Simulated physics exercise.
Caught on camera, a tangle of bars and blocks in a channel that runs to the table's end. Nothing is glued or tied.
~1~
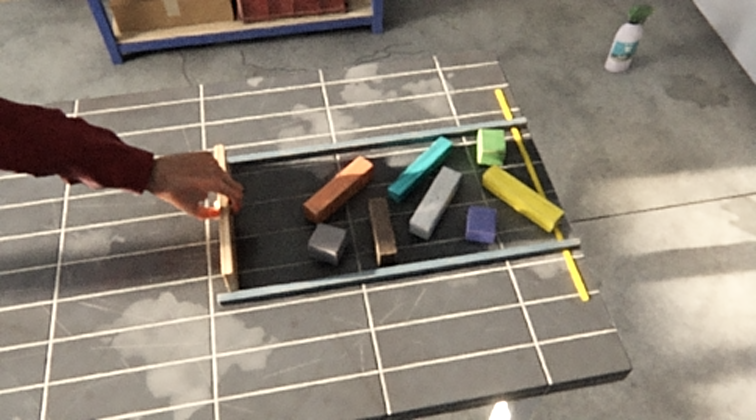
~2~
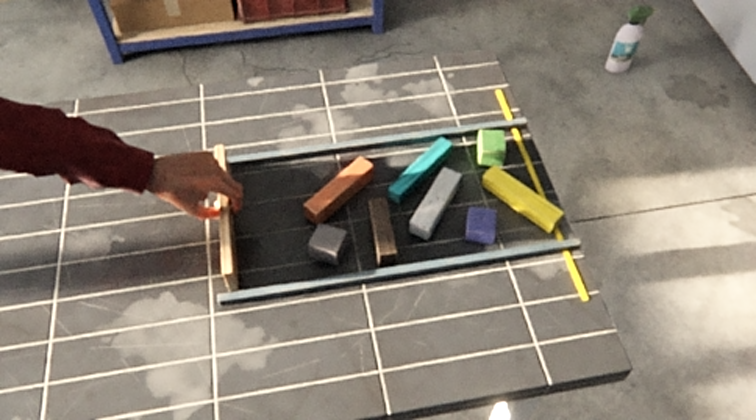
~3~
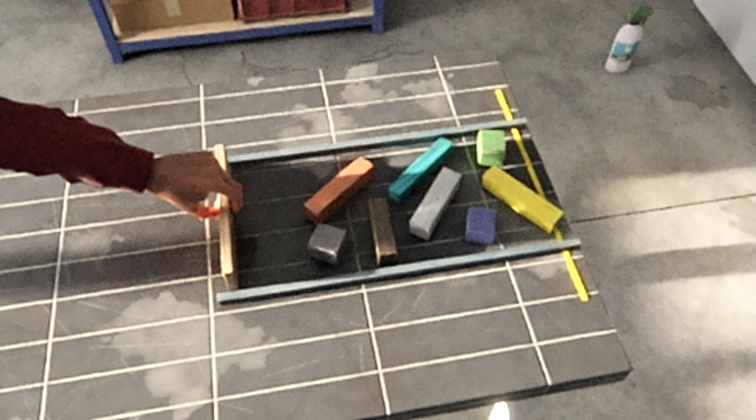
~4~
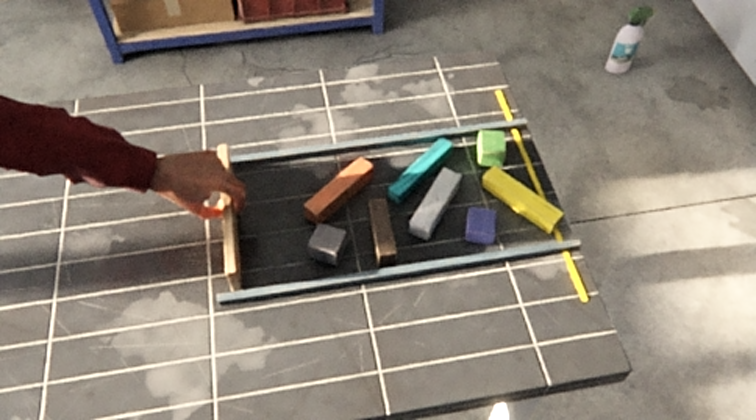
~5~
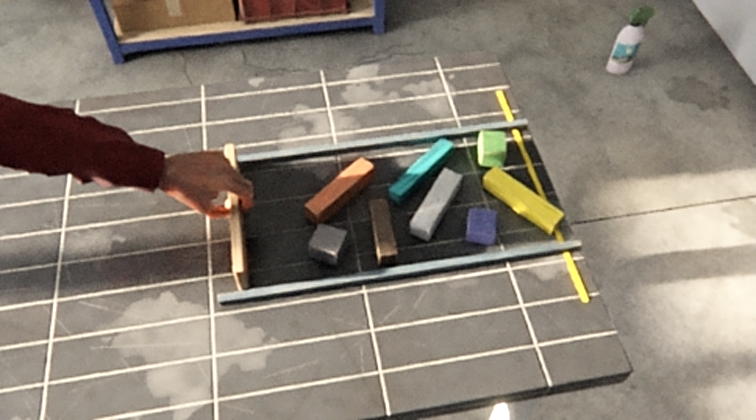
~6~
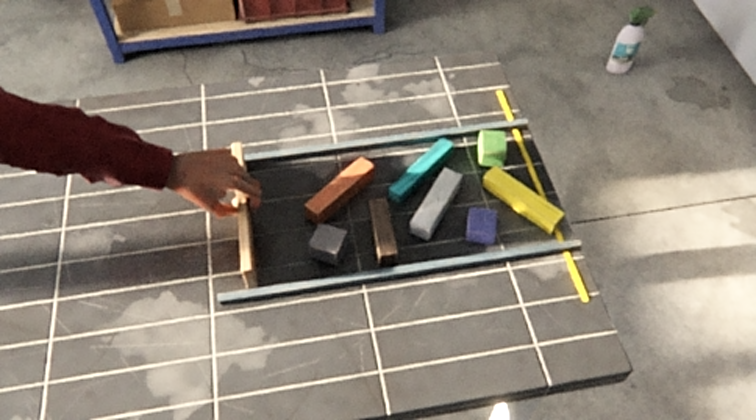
A hand slides a wooden board slightly right toward colourful bars and blocks lying still.
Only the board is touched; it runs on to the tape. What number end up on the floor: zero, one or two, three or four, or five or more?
Outcome: The number that fall off is five or more.
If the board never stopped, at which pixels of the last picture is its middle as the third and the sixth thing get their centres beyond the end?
At (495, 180) for the third, at (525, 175) for the sixth.
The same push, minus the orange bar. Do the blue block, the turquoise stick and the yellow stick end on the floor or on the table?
The blue block is lost, the turquoise stick stays on, the yellow stick falls.
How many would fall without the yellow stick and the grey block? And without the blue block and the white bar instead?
4 in the first case, 4 in the second.
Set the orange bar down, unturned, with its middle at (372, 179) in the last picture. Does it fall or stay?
Then it remains up.
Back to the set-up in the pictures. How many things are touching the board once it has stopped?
The number is 2.
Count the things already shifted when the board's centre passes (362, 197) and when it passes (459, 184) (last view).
First 4, then 8.
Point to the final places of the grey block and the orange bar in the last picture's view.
The grey block at (563, 200), the orange bar at (539, 156).
A little later, none off yet; yellow stick at rest near (522, 199); green block at rest near (492, 149); blue block at rest near (482, 226).
Next, none off yet; yellow stick at rest near (522, 199); green block at rest near (492, 149); blue block shifted about its own width near (511, 223).
Later still, two off so far; yellow stick dropping near (562, 271); green block shifted about its own width near (529, 147); blue block dropping near (569, 296).
When it is over, the number that fall off is five or more; down, black bar, turquoise stick, white bar, blue block, green block and yellow stick.
